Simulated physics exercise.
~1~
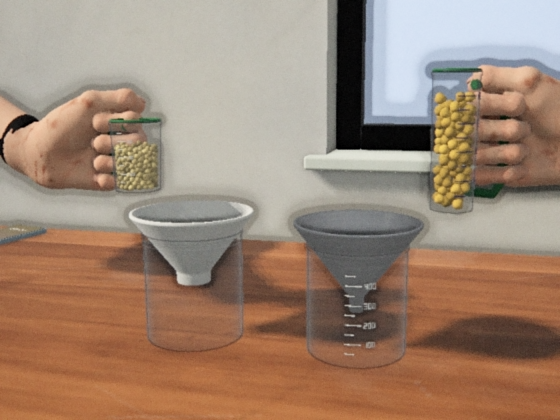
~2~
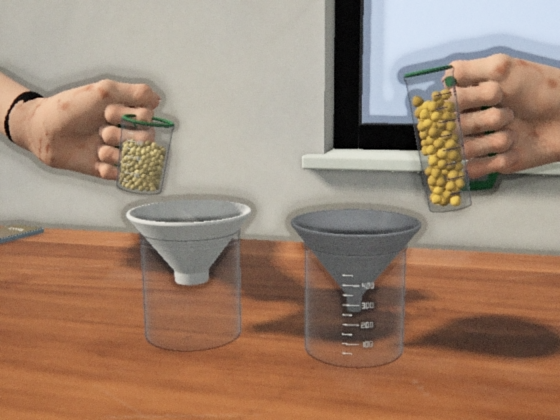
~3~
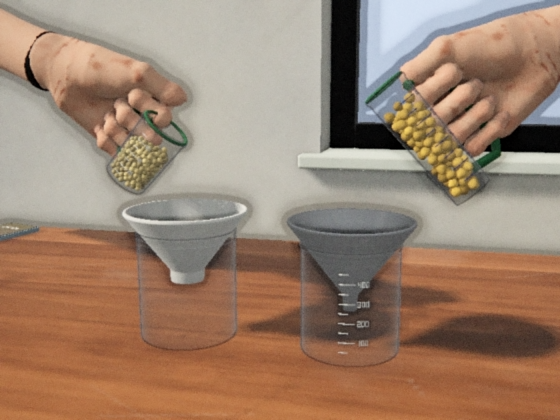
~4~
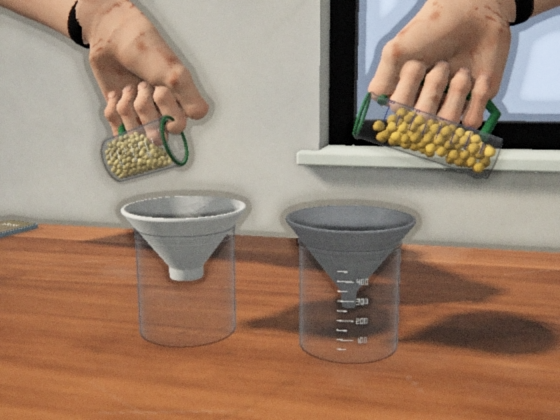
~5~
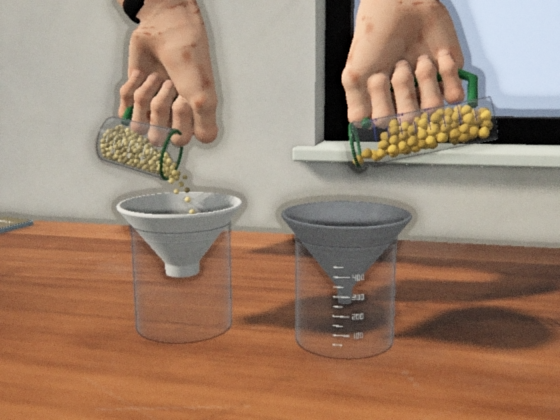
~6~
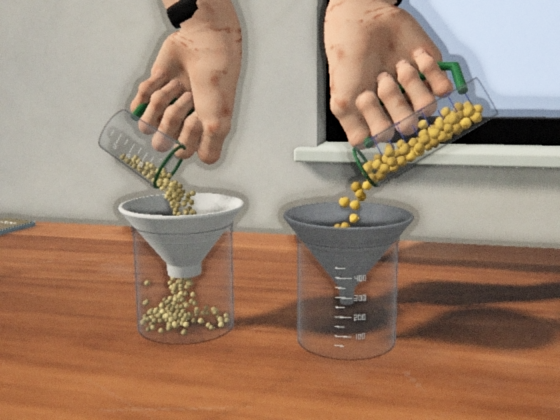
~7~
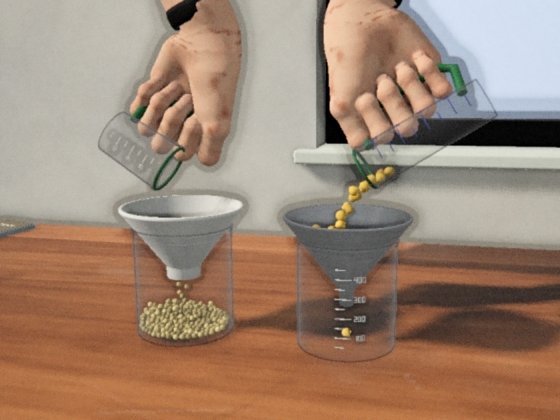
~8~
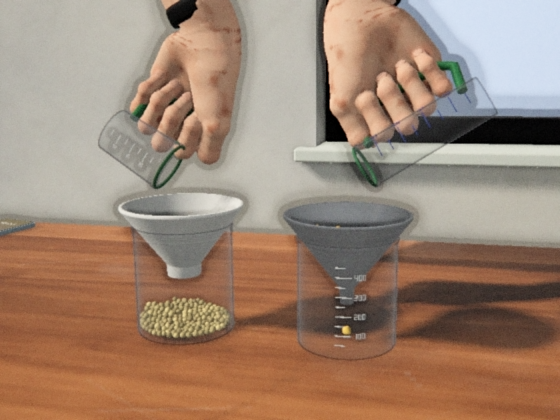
Two hands tip cups of yellowish pellets; the left funnel empties, the right mostly clogs.
